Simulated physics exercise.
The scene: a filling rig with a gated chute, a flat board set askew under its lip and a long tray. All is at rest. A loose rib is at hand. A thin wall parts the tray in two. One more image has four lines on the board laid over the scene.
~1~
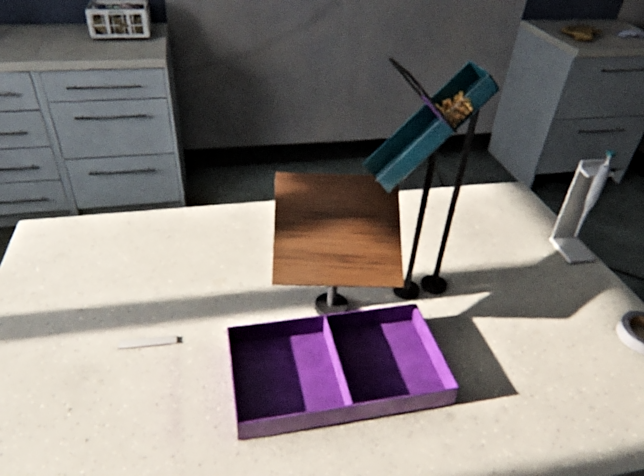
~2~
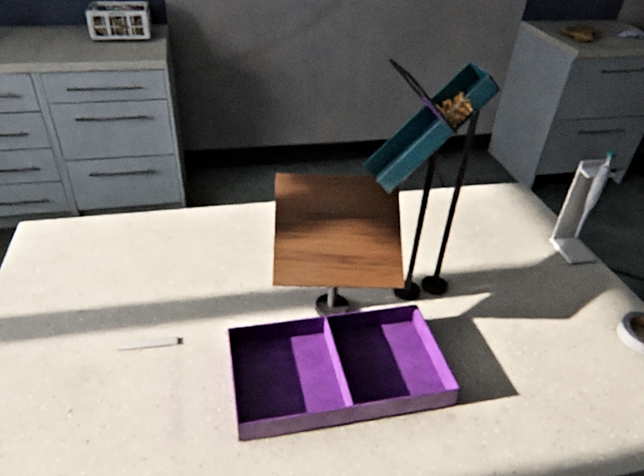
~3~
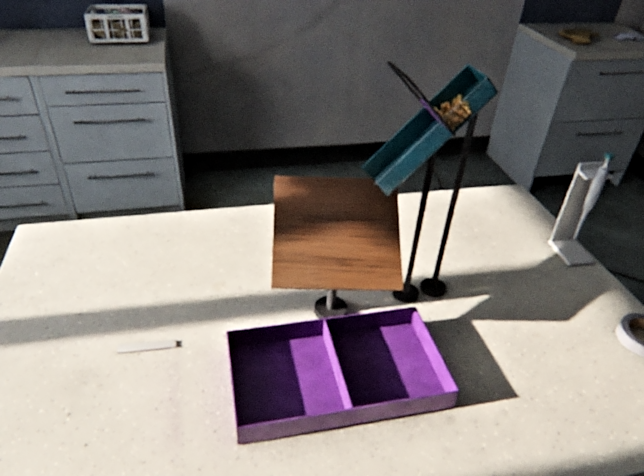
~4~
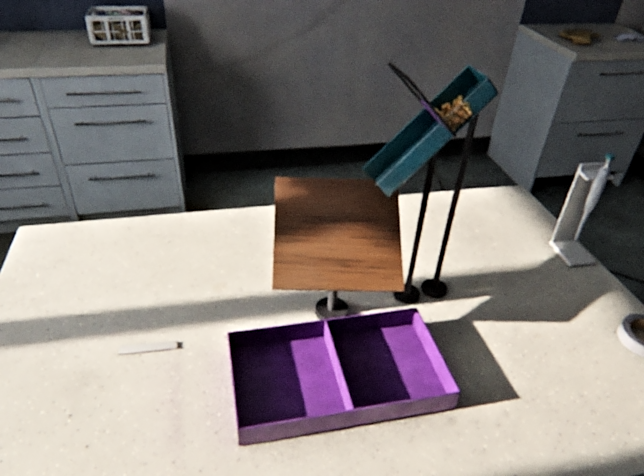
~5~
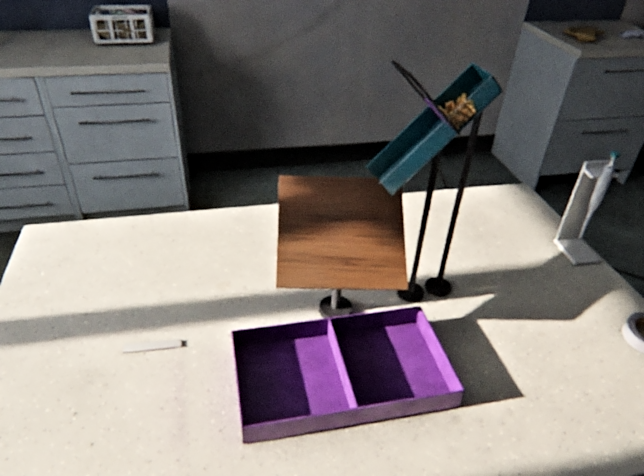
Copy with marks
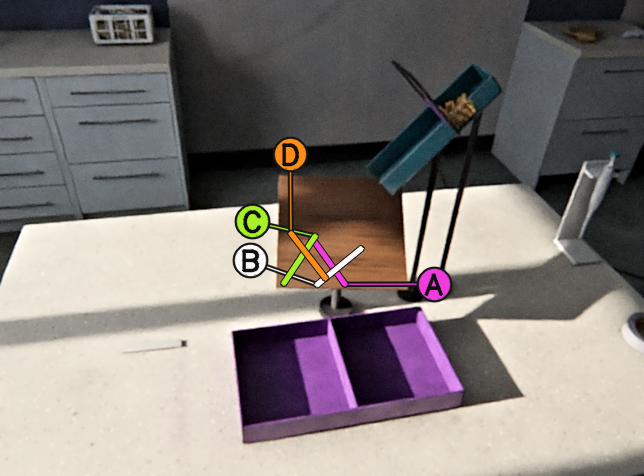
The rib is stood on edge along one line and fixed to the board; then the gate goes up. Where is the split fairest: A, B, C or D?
D works best here.
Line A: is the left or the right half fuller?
The right half.
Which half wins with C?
More lands on the left.
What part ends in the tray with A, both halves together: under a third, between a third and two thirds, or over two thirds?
Over two thirds.
On the marked copy, line A from (311, 237) to (345, 284); line B from (361, 248) to (317, 284); line C from (315, 236) to (283, 283); line D from (291, 233) to (325, 278).
For line A, of what is caught, a small part in the left half, nearly all in the right.
For line B, of what is caught, all in the left half, none in the right.
For line C, of what is caught, nearly all in the left half, a small part in the right.
For line D, of what is caught, about half in the left half, about half in the right.
